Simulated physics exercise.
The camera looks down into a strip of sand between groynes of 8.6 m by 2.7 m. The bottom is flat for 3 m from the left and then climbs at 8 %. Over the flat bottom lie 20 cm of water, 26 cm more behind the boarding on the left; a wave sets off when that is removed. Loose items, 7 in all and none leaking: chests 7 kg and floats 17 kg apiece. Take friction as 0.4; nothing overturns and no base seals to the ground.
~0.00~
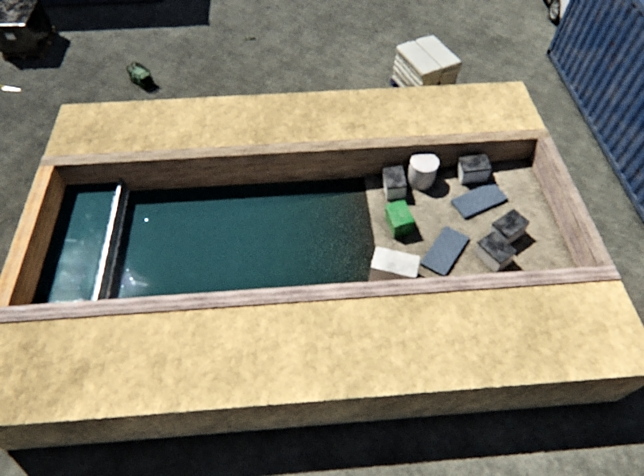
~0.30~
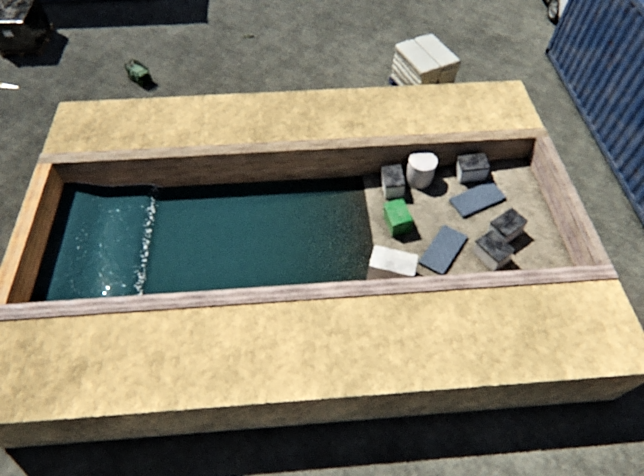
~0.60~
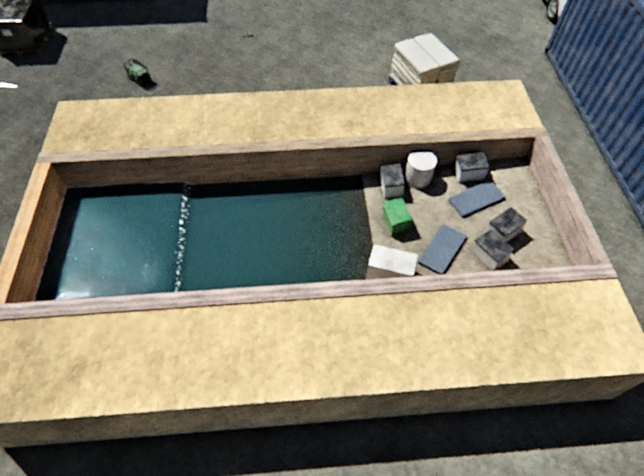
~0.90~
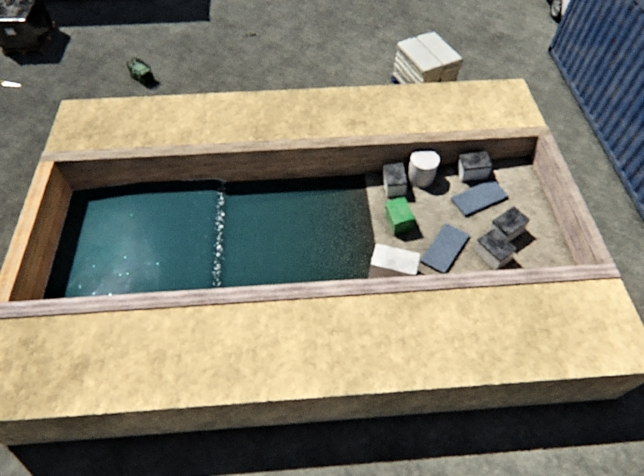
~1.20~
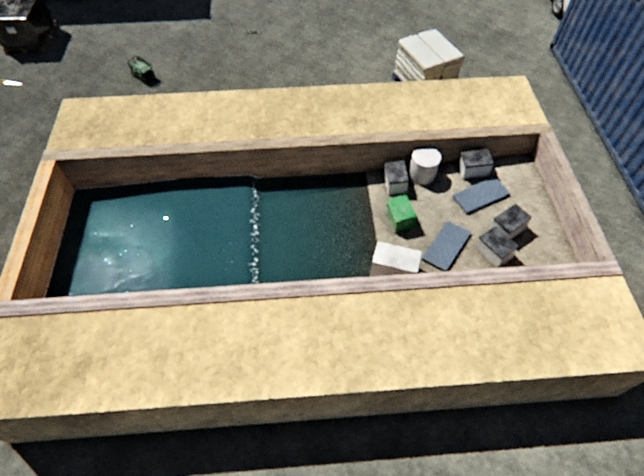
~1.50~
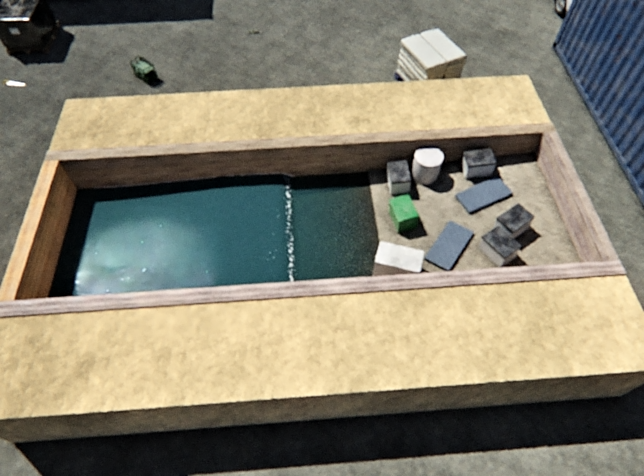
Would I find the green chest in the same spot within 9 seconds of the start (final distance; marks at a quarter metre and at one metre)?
The green chest gets carried off.
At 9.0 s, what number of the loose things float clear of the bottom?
2 of them.
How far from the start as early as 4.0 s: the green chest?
About 100 cm.
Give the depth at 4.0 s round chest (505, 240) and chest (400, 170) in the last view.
About 2 and 8 cm.
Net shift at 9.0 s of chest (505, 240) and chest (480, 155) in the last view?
In that order: 0 cm, 5 cm.
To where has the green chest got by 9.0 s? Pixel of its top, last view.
Near (304, 209).
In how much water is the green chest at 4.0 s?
Roughly 8 cm.
After 2.1 s the green chest is near (405, 207), 0.0 m from its start, aground; 0 afloat.
After 4.0 s the green chest is near (462, 201), 0.9 m from its start, afloat; 2 afloat.
After 6.3 s the green chest is near (420, 217), 0.3 m from its start, afloat; 2 afloat.
After 9.0 s the green chest is near (304, 209), 1.7 m from its start, afloat; 2 afloat.
